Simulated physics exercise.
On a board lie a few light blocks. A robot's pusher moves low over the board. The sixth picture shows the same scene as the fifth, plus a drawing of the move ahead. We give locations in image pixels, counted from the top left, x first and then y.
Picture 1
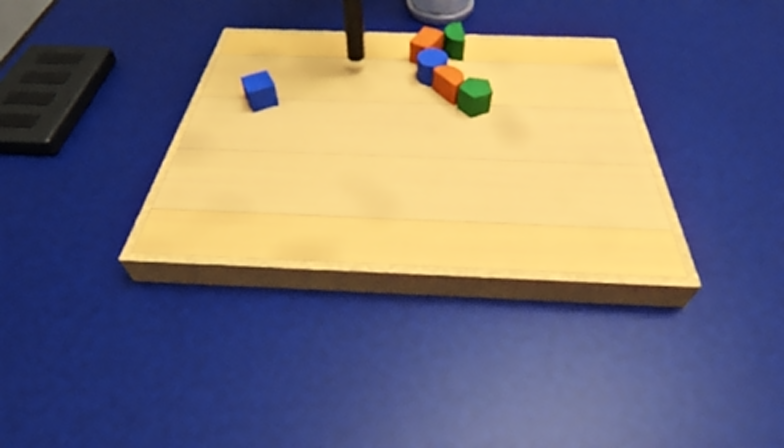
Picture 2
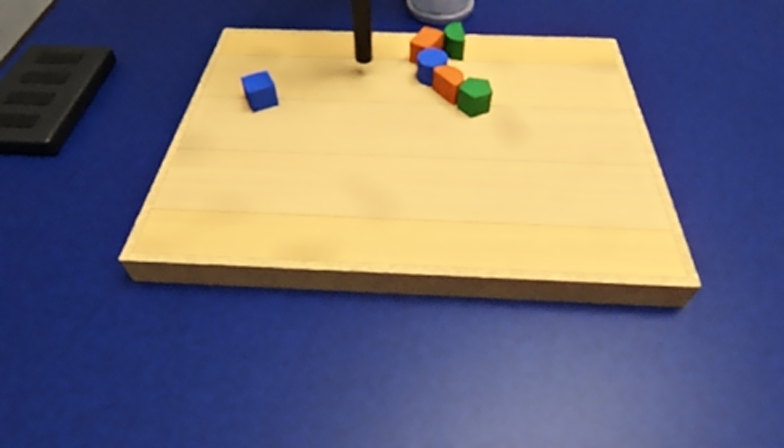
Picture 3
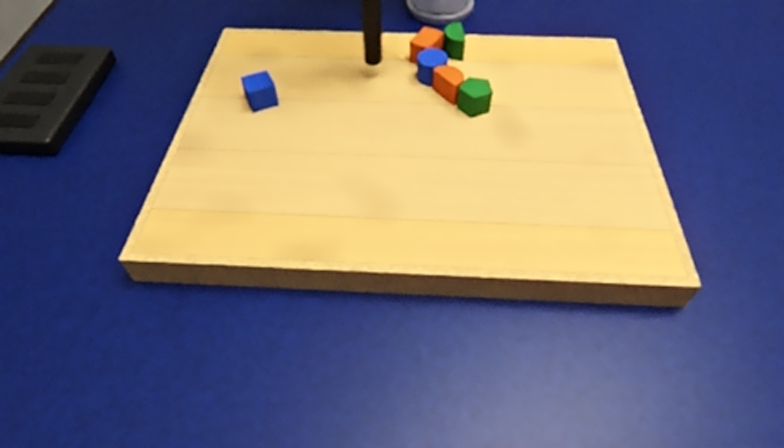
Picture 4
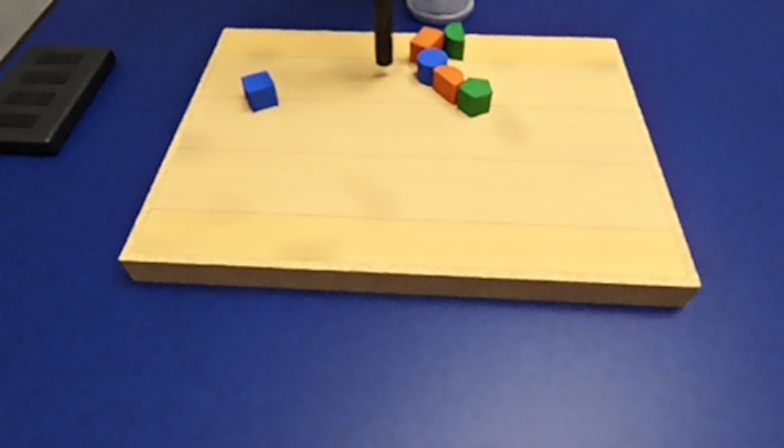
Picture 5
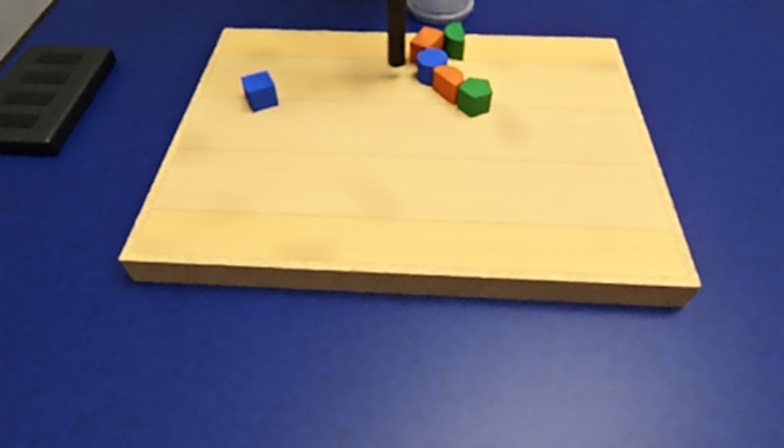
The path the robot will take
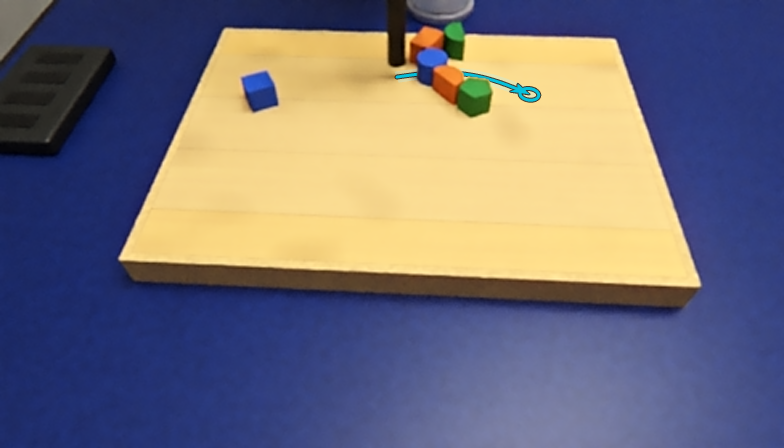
On a pale wooden board set on a blue surface, a lone blue cube sits at the left while orange, blue and green blocks cluster near the top edge. A dark, thin pusher slides a short way right from between them, nearing the cluster, and the blocks stay still.
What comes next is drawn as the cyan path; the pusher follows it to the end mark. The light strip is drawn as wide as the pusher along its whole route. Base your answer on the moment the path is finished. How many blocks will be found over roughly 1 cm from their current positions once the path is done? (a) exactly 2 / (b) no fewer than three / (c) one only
The correct letter is c.
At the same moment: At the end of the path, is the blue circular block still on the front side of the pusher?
I'd say yes.
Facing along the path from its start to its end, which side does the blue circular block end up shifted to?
It will end up to the right.
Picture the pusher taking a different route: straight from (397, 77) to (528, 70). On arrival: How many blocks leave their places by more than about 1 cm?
There will be one block displaced.
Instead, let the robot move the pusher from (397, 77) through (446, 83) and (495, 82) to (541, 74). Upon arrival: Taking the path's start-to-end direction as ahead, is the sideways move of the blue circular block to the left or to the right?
It moves over to the left.
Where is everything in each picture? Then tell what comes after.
Pusher tip at (356, 57); block tops, orange rectangle at (427, 37); blue circular block at (433, 57), in the first picture.
Pusher at (364, 59); blocks unchanged, in the second picture.
Pusher at (373, 61); blocks unchanged, in the third picture.
Pusher at (384, 62); blocks unchanged, in the fourth picture.
Pusher at (397, 63); orange rectangle at (427, 37); blue circular block at (433, 57), in the fifth picture.
Path on the board, from (397, 77) by way of (442, 73) and (487, 79) to (529, 94).
The first path, step by step. One third of the way, pusher at (443, 58); blue circular block at (467, 58).
Two thirds of the way, pusher at (489, 64); blue circular block at (510, 68).
At the end, pusher at (533, 80); orange rectangle in place; blue circular block at (549, 88).
